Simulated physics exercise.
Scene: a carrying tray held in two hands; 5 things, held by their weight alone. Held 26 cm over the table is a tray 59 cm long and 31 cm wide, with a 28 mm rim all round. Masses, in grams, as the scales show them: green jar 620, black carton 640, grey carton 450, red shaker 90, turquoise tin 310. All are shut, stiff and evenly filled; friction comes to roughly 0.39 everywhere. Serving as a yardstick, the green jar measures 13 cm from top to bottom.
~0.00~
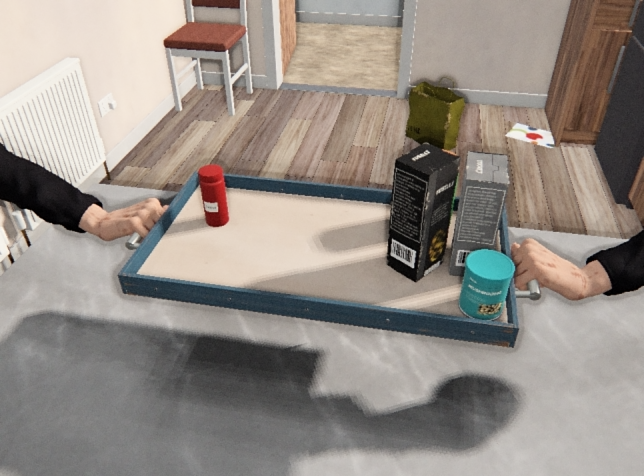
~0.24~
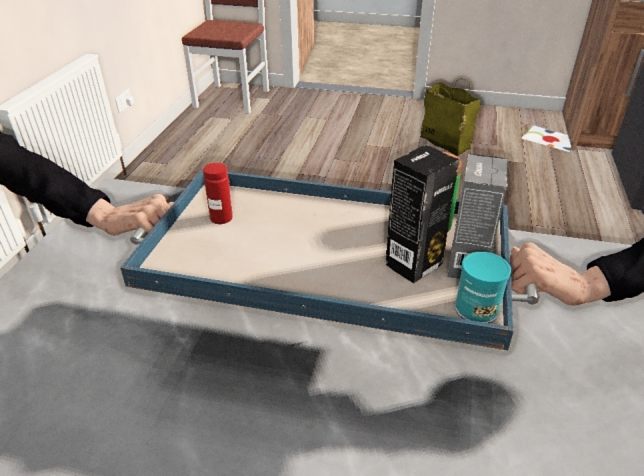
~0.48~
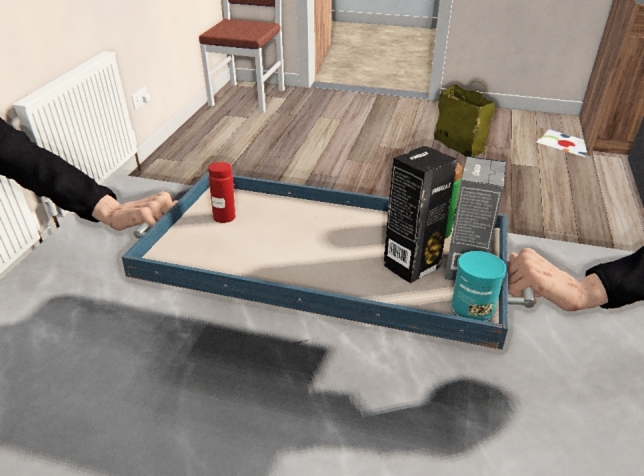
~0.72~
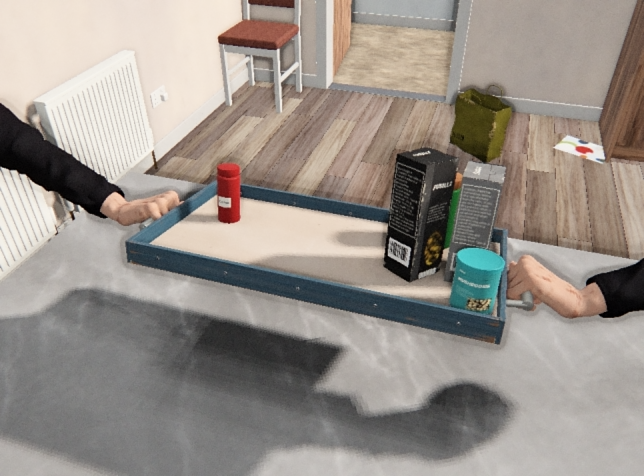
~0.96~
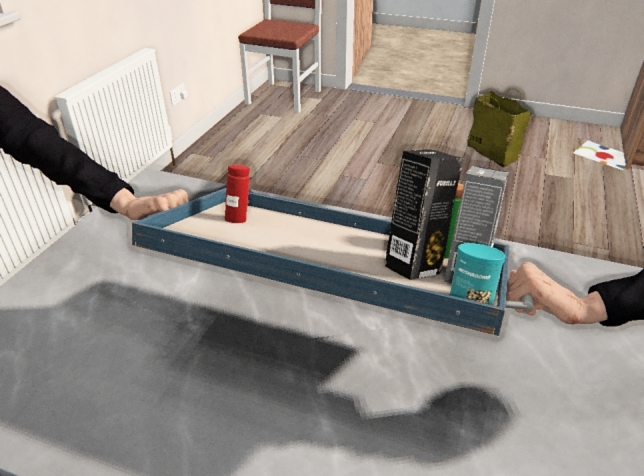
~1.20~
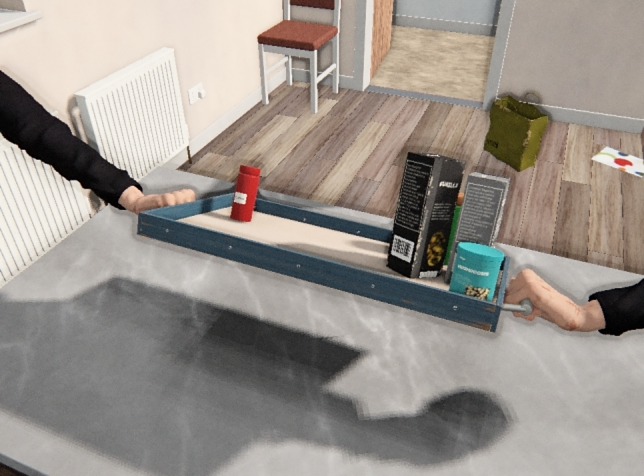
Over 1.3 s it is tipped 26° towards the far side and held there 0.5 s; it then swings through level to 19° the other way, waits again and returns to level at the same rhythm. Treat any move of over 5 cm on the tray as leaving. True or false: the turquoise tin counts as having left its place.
True.
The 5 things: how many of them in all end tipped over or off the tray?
I count 3.
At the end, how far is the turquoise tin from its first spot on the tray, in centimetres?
It ends about 22 centimetres from where it started.
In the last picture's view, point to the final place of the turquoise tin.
End position: Roughly (490, 227).
By 1.90 s, tray tilted 26°, far edge down; grey carton now off the tray; turquoise tin 15 cm from its spot near (483, 257); black carton rocked 62° off its seat.
By 2.60 s, tray level; black carton now off the tray; turquoise tin 22 cm from its spot near (490, 227); red shaker rocked 68° off its seat.
When it is over (5.4 s), off the tray, black carton and grey carton; lying over on the tray, red shaker; not toppled but over 5 cm from the start, turquoise tin; the last one within 5 cm of the start. In the last view, turquoise tin near (490, 227).
